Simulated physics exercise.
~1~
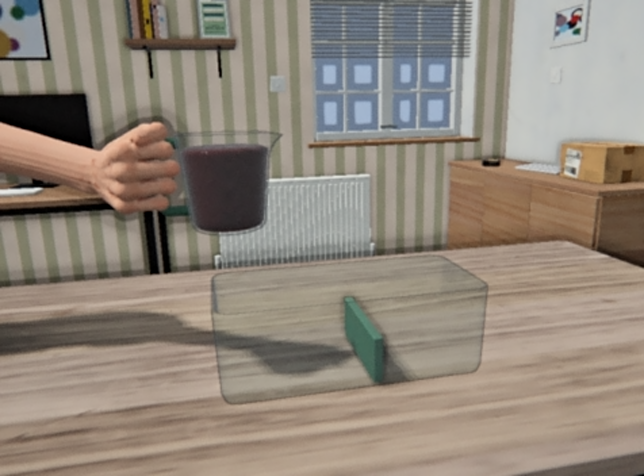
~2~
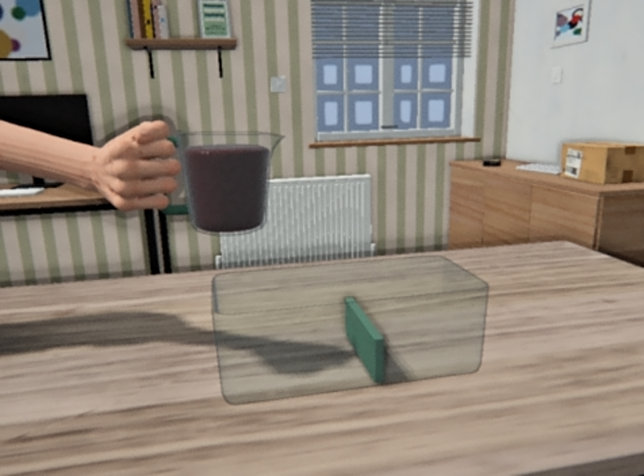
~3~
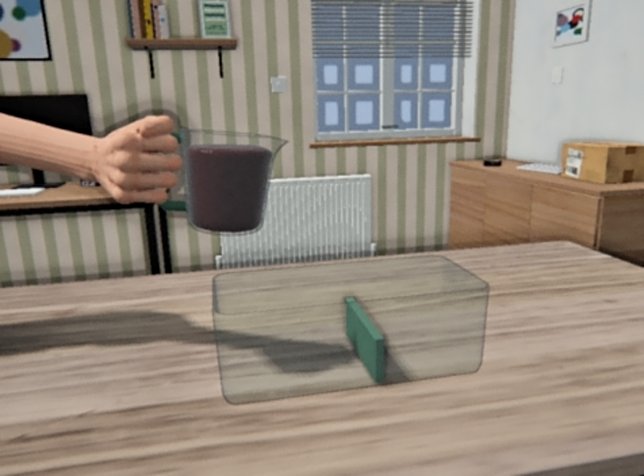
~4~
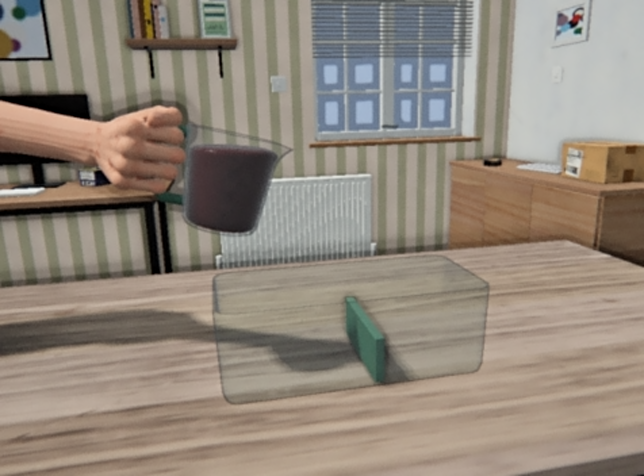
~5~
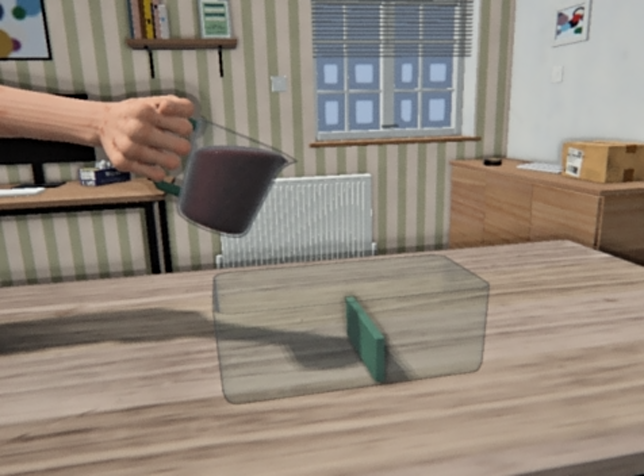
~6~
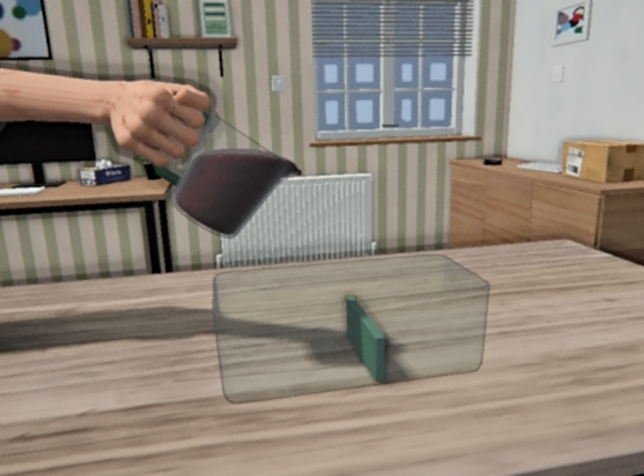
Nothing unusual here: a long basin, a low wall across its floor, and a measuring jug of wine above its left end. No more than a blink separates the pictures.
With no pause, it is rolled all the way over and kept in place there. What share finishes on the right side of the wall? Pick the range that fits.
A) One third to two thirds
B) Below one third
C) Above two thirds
B, below one third.
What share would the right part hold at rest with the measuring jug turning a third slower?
Result: Roughly 5 %.
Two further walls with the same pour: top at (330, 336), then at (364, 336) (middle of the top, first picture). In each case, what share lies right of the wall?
45 % then 10 %, approximately.
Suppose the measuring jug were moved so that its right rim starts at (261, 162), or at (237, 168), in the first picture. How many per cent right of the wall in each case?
Roughly 5 % the first time and roughly 5 % the second.
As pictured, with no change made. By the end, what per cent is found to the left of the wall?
Roughly 90 per cent.
A moment on, the measuring jug is tipped right over and 42 per cent is still to pour, 30 is left of the wall and 0 right of it.
Next, the measuring jug is tipped right over and 4 per cent is still to pour, 82 is left of the wall and 1 right of it.
Then the measuring jug is tipped right over and 0 per cent is still to pour, 89 is left of the wall and 4 right of it.
Later the measuring jug is tipped right over and 0 per cent is still to pour, 89 is left of the wall and 4 right of it.
In the end 89 per cent lies left of the wall, 4 right of it and 7 outside.
